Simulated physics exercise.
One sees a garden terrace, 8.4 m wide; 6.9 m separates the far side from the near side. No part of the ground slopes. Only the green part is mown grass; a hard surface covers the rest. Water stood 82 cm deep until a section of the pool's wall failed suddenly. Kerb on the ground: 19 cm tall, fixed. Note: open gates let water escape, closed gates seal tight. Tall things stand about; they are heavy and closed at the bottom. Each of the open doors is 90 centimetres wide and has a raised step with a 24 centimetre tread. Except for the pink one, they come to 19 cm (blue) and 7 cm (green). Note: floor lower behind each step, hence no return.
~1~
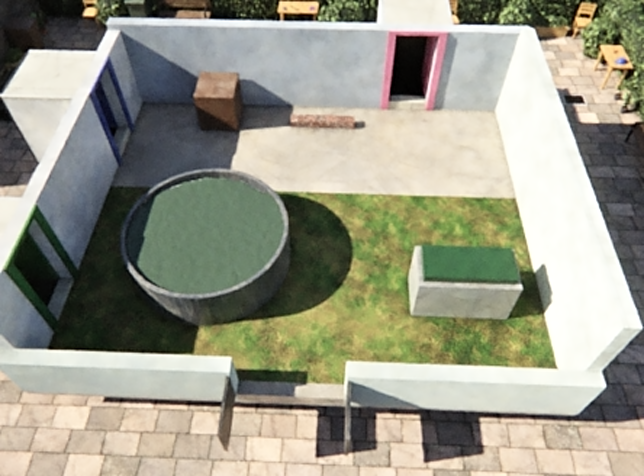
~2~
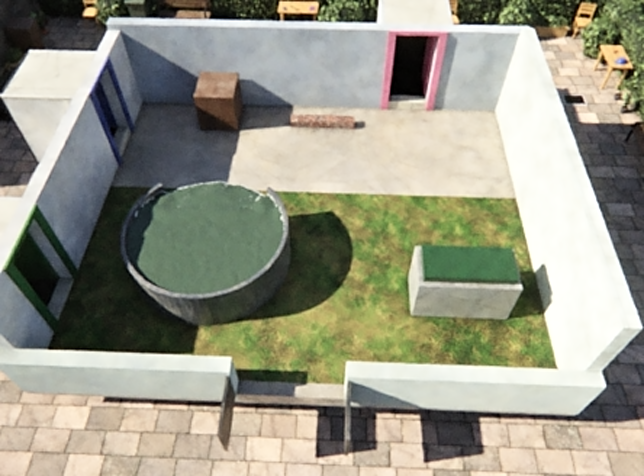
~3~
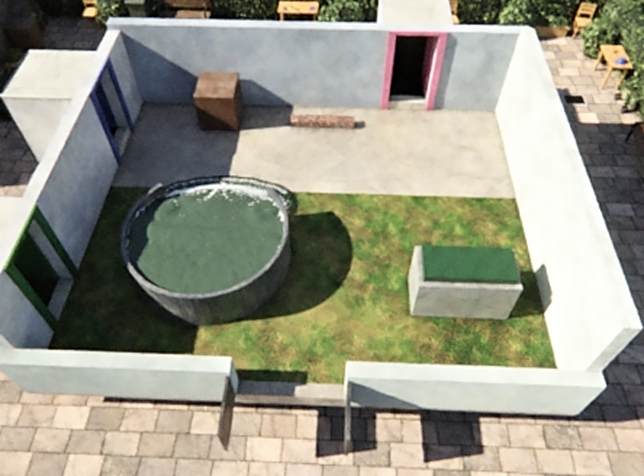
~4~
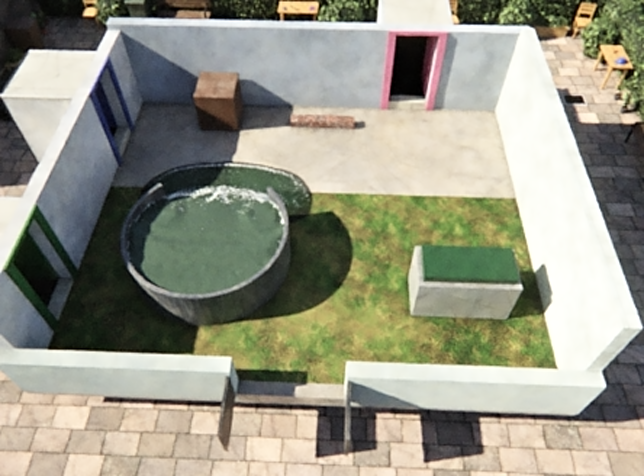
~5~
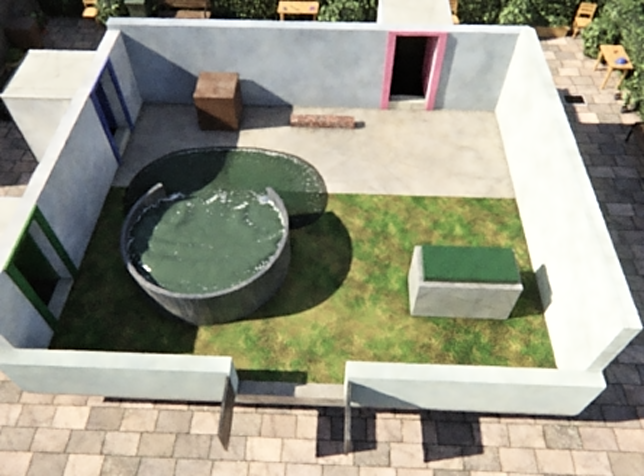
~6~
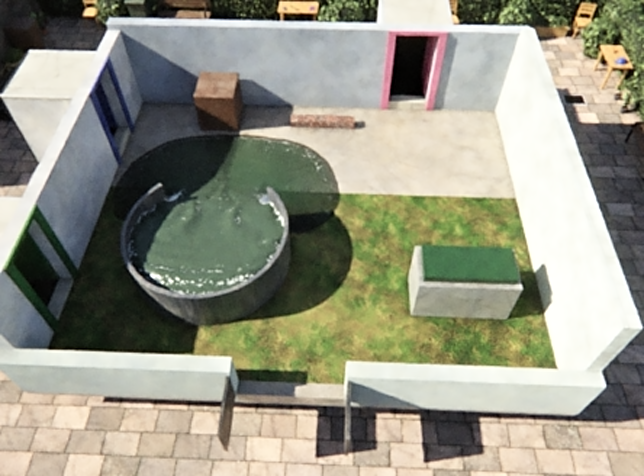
In the video, a round pool of green water stands in a walled garden terrace; its far side opens and water pours out behind it, spreading in a widening dark sheet over the grass and the paved area.
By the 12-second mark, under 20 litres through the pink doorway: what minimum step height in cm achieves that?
A height of about 9.5 cm achieves it.
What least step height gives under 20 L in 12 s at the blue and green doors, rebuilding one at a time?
You'd want about 30 centimetres at blue and about 8.0 centimetres at green.
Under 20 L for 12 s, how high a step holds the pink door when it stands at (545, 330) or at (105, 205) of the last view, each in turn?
First place around 7.5 cm, second around 13.5 cm.
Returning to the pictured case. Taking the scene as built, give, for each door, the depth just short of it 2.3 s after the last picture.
Before blue it's 31 cm, before pink 12 cm, before green 0 cm.
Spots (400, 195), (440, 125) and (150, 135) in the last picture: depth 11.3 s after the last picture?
I'd read roughly 9, 10 and 7 cm there.
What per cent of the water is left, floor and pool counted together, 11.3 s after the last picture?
I'd estimate some 96 in a hundred.
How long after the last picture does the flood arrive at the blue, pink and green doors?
Blue: 0.2 s; pink: 1.1 s; green: 4.0 s.
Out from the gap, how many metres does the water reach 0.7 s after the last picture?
Close to 4.0 metres, I'd say.
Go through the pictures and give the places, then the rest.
In the first picture, still water, 82 cm deep, in the pool at (206, 230); the pink door at (412, 73) is dry.
In the second picture, water pours out on the far side and has run 0.3 m, to a hidden place; about 10 cm deep outside, 82 cm at the back.
In the third picture, the gap is on the far side, the front 0.8 m out at (286, 191); the back of the pool holds 82 cm.
In the fourth picture, water pours out on the far side and has run 1.2 m, to (294, 176); about 12 cm deep outside, 82 cm at the back.
In the fifth picture, the gap is on the far side, the front 1.7 m out at (178, 153); the back of the pool holds 80 cm.
In the sixth picture, water pours out on the far side and has run 2.1 m, to (182, 140); about 9 cm deep outside, 73 cm at the back; the pink door at (412, 73), 5.0 m from the gap, is still 2.6 m from the nearest water.
Then, 0.7 s after the last picture water covers 35 % of the floor, deepest (50 cm) near (226, 136); it has not reached the pink door.
Then, 2.3 s after the last picture water covers 50 % of the floor, deepest (49 cm) near (225, 105); 12 cm at the pink door, 0 litres in over its 20 cm step.
Then, 11.3 s after the last picture water covers 100 % of the floor, deepest (13 cm) near (322, 133); 10 cm at the pink door, 0 litres in over its 20 cm step.
At the pink door as built, the water peaked near 17 cm, 1.9 s after the last picture.
Run again over the same 12 s with other heights there, 32 litres in over 8.5 cm, 6 litres over 11.5 cm. The limit of 20 litres is kept from about 9.5 cm up.
